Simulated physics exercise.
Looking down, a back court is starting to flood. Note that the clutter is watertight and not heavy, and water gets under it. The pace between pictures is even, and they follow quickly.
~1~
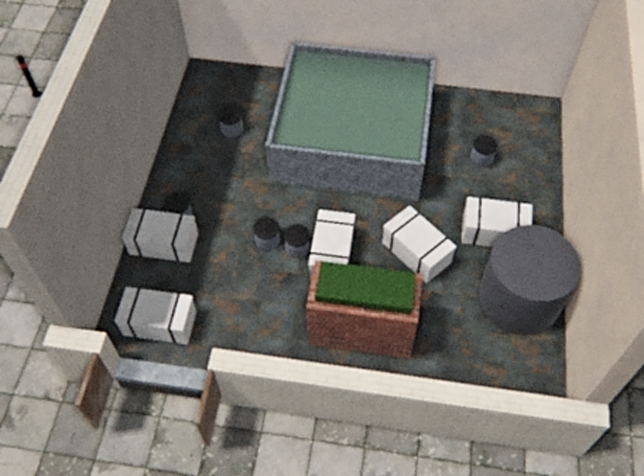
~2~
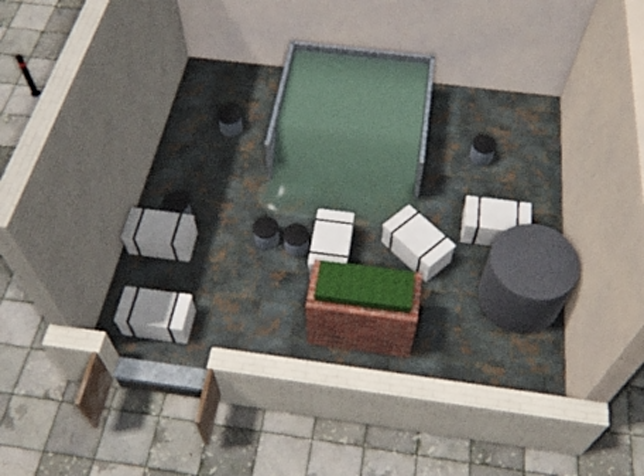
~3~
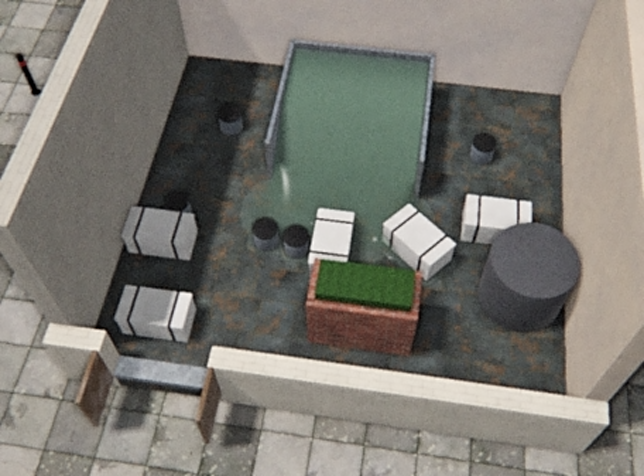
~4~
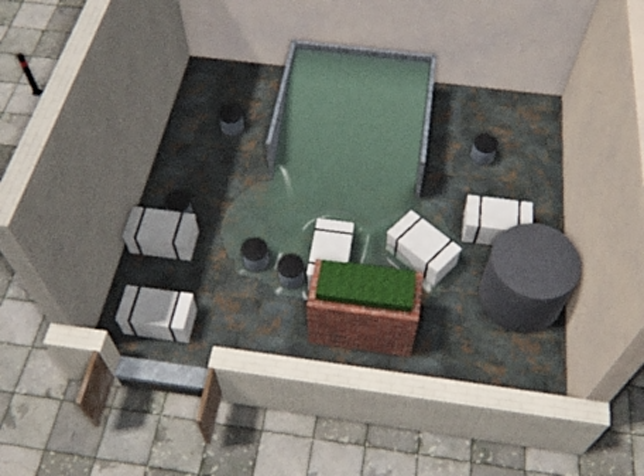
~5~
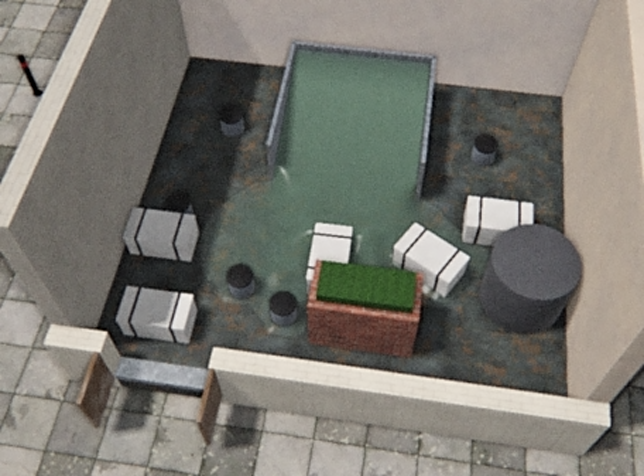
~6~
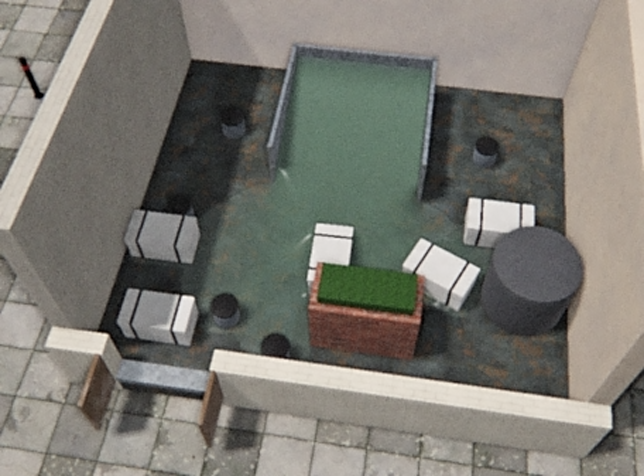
The clip shows a walled court where green water spreads from a tank after its front side disappears, then two dark pails slide toward the lower left and a white box right of the brick planter shifts slightly right.
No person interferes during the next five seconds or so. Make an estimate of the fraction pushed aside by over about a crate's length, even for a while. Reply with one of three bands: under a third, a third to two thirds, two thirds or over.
Two thirds or over.
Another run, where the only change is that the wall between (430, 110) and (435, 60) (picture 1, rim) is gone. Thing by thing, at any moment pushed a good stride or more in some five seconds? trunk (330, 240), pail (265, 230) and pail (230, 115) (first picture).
Outcome by item - displaced that far / displaced that far / short of that distance.
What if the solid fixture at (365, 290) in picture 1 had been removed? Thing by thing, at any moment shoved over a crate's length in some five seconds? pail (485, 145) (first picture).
Here's how it plays out: Didn't get there.
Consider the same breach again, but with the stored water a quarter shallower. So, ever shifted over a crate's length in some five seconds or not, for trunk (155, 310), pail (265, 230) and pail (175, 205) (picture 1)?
In the order you named them: Went past the threshold, went past the threshold, went past the threshold.
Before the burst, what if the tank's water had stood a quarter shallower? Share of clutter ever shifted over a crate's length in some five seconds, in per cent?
Near 80 per cent of the loose things.
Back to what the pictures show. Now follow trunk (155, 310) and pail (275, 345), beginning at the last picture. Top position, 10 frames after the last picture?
Look for them close to (131, 335) and (381, 359).
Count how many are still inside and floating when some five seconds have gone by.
Exactly 4 of them.
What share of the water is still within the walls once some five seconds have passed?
78 %.
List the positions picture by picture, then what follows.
In the first frame, a pail at (297, 235) rests on the ground; a pail at (266, 228), on the bottom; 0 of 10 have shifted.
In the second frame, a pail at (296, 234) rests on the ground; a pail at (265, 227) rests on the ground; 0 of 10 have shifted.
In the third frame, a pail at (296, 235), on the bottom, close to its start; a pail at (265, 228) rests on the ground, close to its start; 0 of 10 have shifted.
In the fourth frame, a pail at (291, 265), on the bottom, a stride from its start; a pail at (255, 249), on the bottom, a stride from its start; 4 of 10 have shifted.
In the fifth frame, a pail at (283, 303) rests on the ground, a stride from its start; a pail at (240, 276), on the bottom, a stride from its start; 4 of 10 have shifted.
In the sixth frame, a pail at (275, 346) rests on the ground, a stride from its start; a pail at (224, 305) rests on the ground, a stride from its start; 4 of 10 have shifted.
A moment on, 3 of 10 are well off their spots; 2 afloat.
Next, 4 of 10 are well off their spots; 3 afloat.
Later, 9 of 10 are well off their spots; 5 afloat.
In the end, 10 of 10 are well off their spots, and 10 have been at some point; 4 afloat.
